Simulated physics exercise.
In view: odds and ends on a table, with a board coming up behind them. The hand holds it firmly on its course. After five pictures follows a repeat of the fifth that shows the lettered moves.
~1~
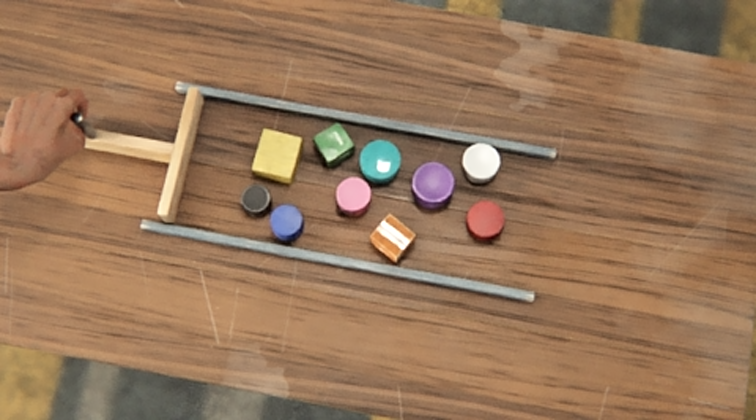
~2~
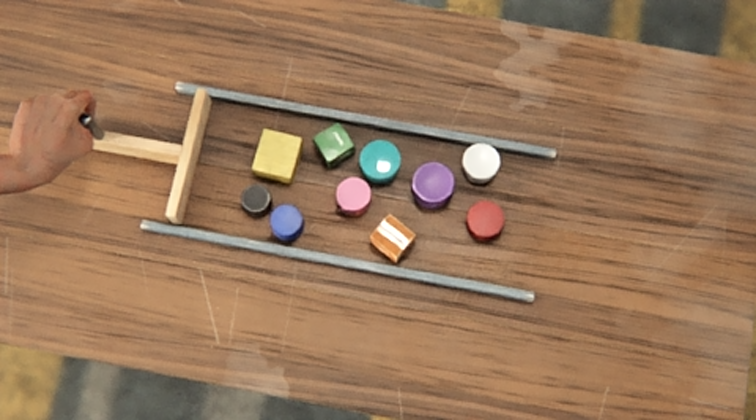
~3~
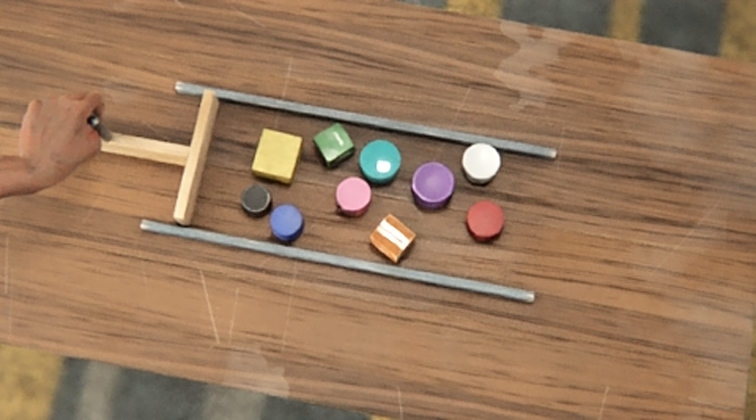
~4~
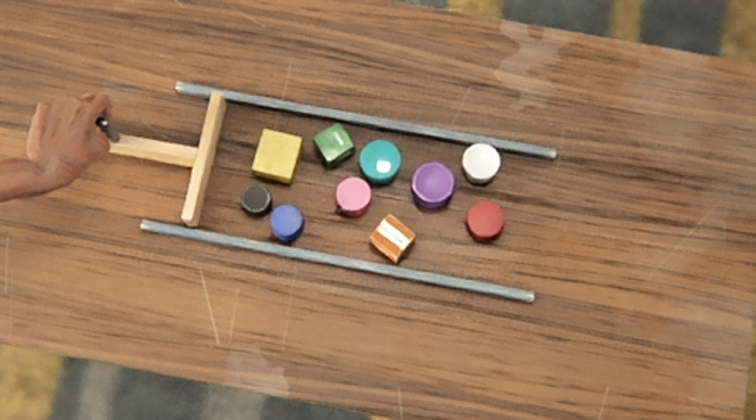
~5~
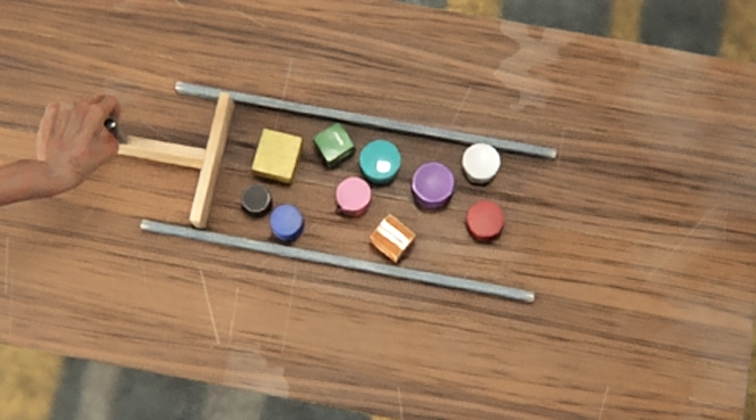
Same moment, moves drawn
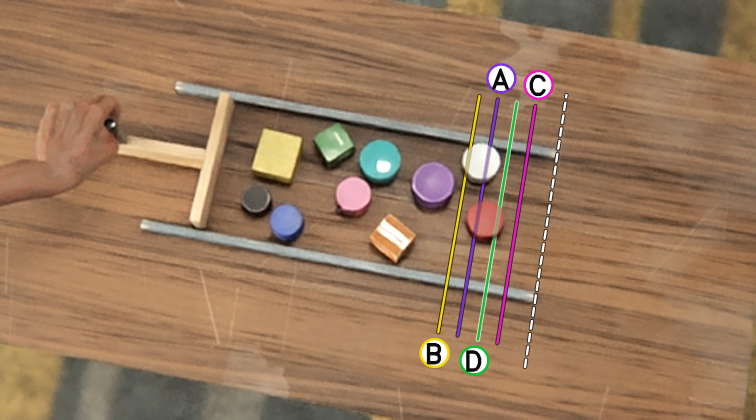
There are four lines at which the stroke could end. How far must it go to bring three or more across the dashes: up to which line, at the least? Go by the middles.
A is the first line that does it.
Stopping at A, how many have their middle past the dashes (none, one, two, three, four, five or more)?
In all, three.
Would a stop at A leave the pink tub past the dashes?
No.
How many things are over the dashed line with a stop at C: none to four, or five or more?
Five or more.
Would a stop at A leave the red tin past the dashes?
Yes.
On the copy, A at (478, 214); B at (459, 211); C at (517, 221); D at (498, 218); the dashed line at (546, 226).
On A. First, board (305, 173); red tin (485, 221); white jar (480, 164); none across.
Then, board (401, 190); white jar (530, 170); red tin (513, 255); none across.
Finally, board (477, 204); white jar (575, 177); purple jar (560, 245); three across.
By contrast, B gets only two across; C gets seven across, but is farther than needed; D gets five across, but is farther than needed.
